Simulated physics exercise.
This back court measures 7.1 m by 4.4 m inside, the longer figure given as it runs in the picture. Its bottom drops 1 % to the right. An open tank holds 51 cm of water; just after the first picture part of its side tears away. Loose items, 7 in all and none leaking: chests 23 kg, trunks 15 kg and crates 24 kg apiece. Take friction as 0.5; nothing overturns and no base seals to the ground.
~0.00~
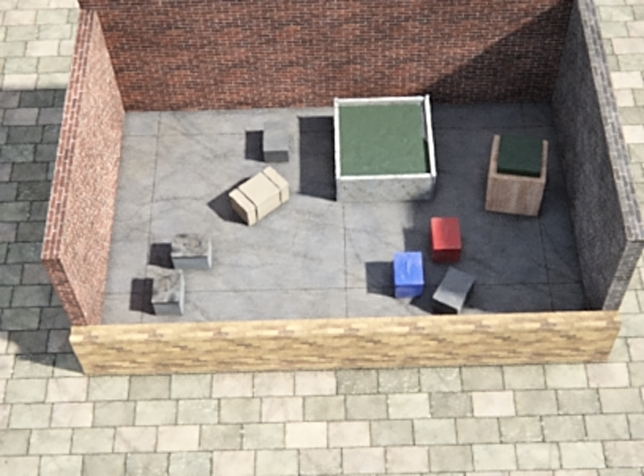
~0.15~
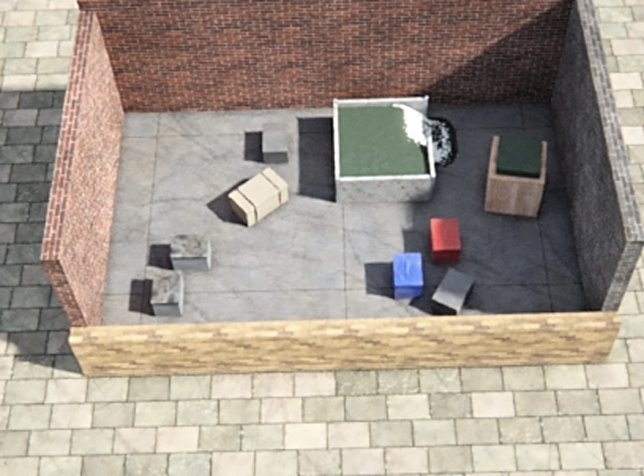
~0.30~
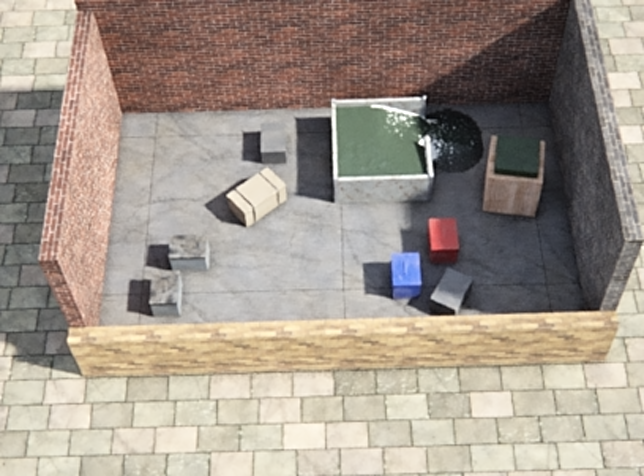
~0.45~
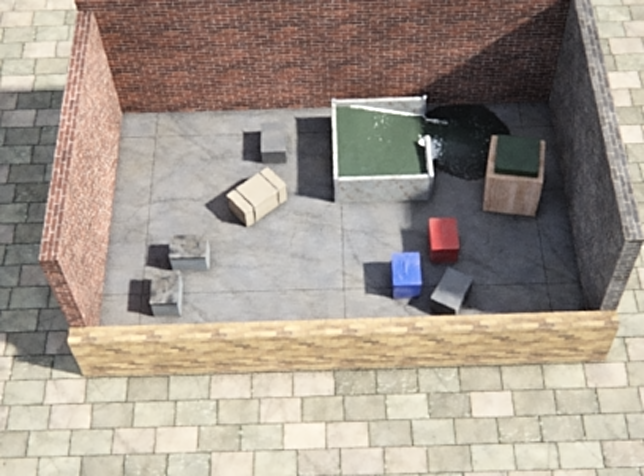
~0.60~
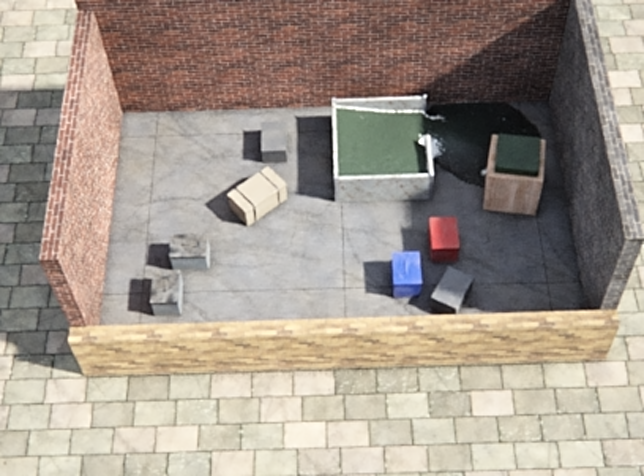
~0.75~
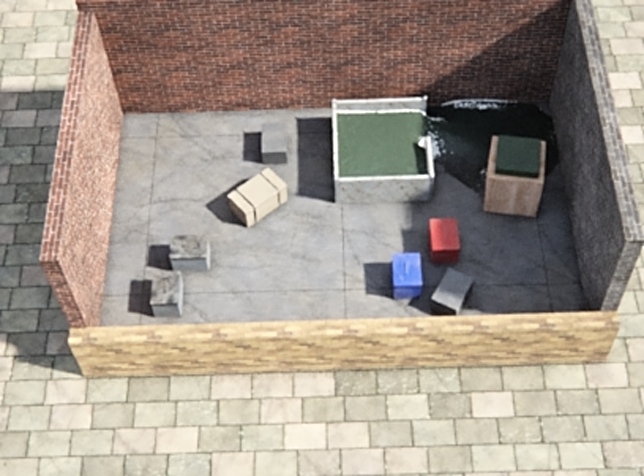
Water pours from the right side of an open tank and spreads around a wooden crate.
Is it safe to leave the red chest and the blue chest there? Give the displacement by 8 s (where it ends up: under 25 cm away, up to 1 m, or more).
Red chest holds its place, blue chest stays put.
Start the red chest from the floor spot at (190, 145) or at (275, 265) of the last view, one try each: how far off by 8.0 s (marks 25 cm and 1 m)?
In turn: It holds its place; it holds its place.
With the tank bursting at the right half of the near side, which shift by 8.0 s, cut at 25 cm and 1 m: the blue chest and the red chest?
Then the blue chest travels far, the red chest gets carried off.
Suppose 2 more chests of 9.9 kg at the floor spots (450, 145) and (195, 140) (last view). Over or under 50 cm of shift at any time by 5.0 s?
In turn: More, less.
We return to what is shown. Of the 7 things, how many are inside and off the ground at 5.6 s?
I count 0.
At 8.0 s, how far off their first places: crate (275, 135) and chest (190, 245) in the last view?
In turn: 0 cm, 0 cm.
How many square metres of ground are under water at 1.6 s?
Roughly 6.0 m2.
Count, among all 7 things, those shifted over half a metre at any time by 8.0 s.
0 of them.
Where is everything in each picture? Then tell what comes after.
The first picture shows the red chest at (446, 233), on the bottom; the blue chest at (408, 268) rests on the ground; water covers 2.1 m2; 0 of 7 have shifted.
The second picture shows the red chest at (445, 234), on the bottom; the blue chest at (407, 269) rests on the ground; water covers 2.5 m2; 0 of 7 have shifted.
The third picture shows the red chest at (444, 234) rests on the ground; the blue chest at (406, 269), on the bottom; 3.1 m2 under water; 0 of 7 have shifted.
The fourth picture shows the red chest at (444, 233), on the bottom; the blue chest at (406, 269), on the bottom; 3.8 m2 under water; 0 of 7 have shifted.
The fifth picture shows the red chest at (444, 232) rests on the ground; the blue chest at (406, 268), on the bottom; 4.5 m2 under water; 0 of 7 have shifted.
The sixth picture shows the red chest at (444, 234), on the bottom; the blue chest at (407, 269), on the bottom; 5.0 m2 under water; 0 of 7 have shifted.
After 1.6 s the red chest is near (444, 234), 0.0 m from its start, aground; the blue chest is near (407, 269), 0.0 m from its start, aground; 0 afloat.
After 3.6 s the red chest is near (444, 234), 0.0 m from its start, aground; the blue chest is near (407, 269), 0.0 m from its start, aground; 0 afloat.
After 5.6 s the red chest is near (444, 234), 0.0 m from its start, aground; the blue chest is near (407, 269), 0.0 m from its start, aground; 0 afloat.
After 8.0 s the red chest is near (444, 234), 0.0 m from its start, aground; the blue chest is near (407, 269), 0.0 m from its start, aground; 0 afloat.
